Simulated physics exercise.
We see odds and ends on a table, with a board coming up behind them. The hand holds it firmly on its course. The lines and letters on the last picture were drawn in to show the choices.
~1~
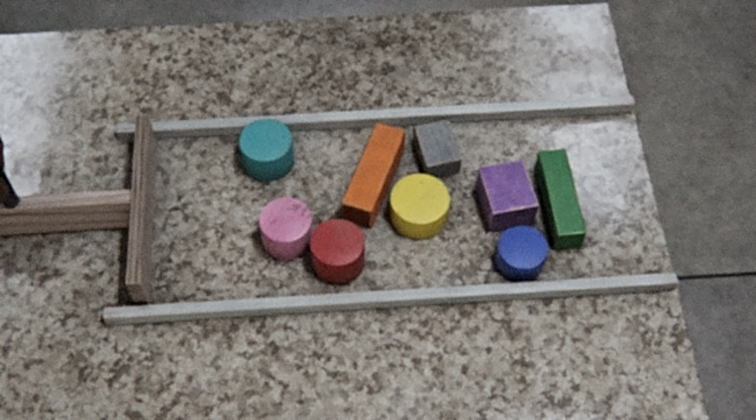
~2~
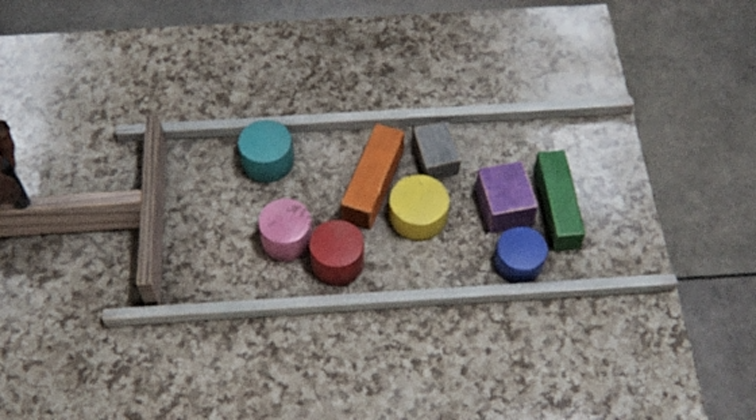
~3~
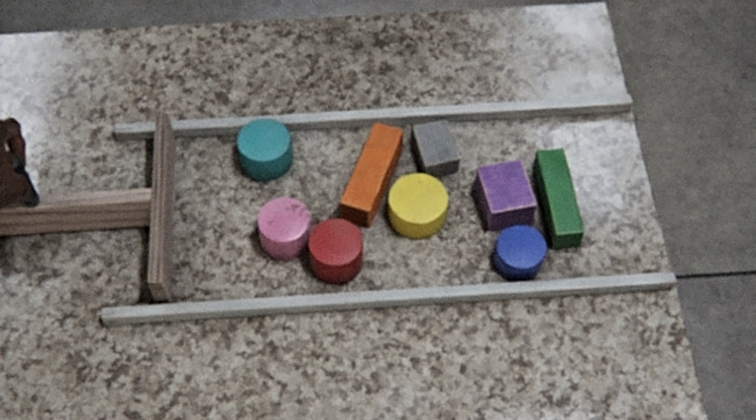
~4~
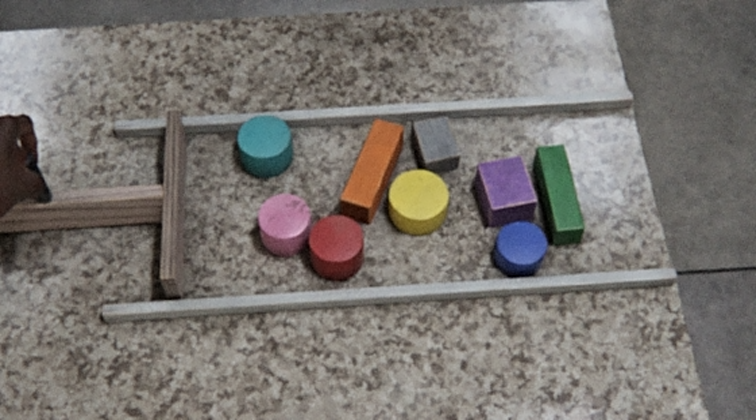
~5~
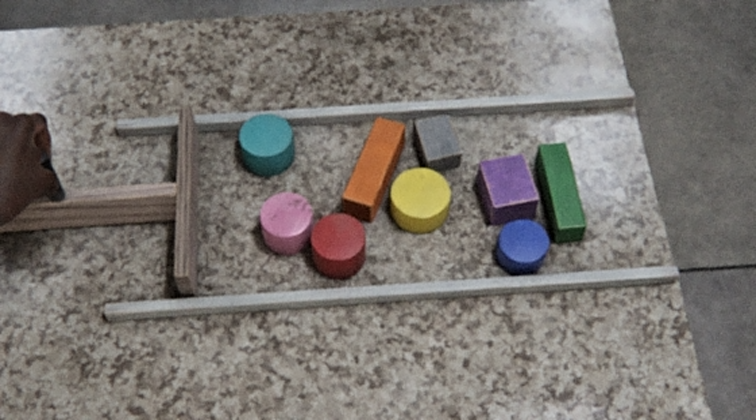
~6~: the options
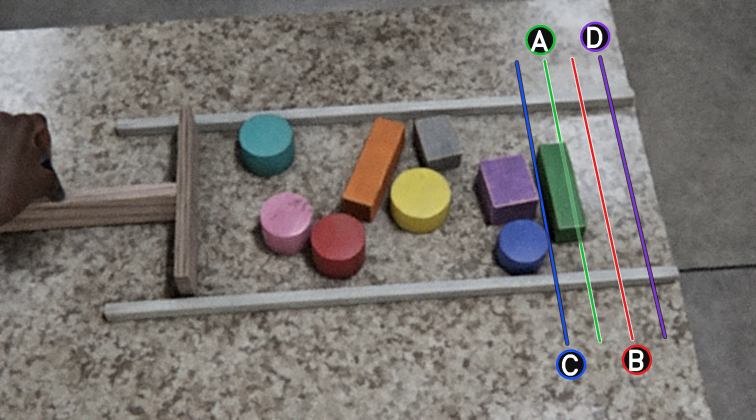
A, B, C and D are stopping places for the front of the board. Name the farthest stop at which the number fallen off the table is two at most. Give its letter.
C is the last line within the limit.
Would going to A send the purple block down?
By then, yes.
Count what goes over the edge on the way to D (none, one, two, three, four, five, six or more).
In all, six or more.
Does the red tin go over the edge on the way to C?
By then, no.
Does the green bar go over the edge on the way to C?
By then, yes.
On the copy, A at (570, 190); B at (600, 188); C at (540, 192); D at (630, 186).
On C. First, board (314, 180); red tin (371, 257); turquoise tin (346, 140).
Then, board (442, 172); green bar (616, 192); purple block (578, 186).
Finally, board (539, 165); green bar over the edge; purple block over the edge; two fallen.
By contrast, A drops three; B drops six; D drops nine.
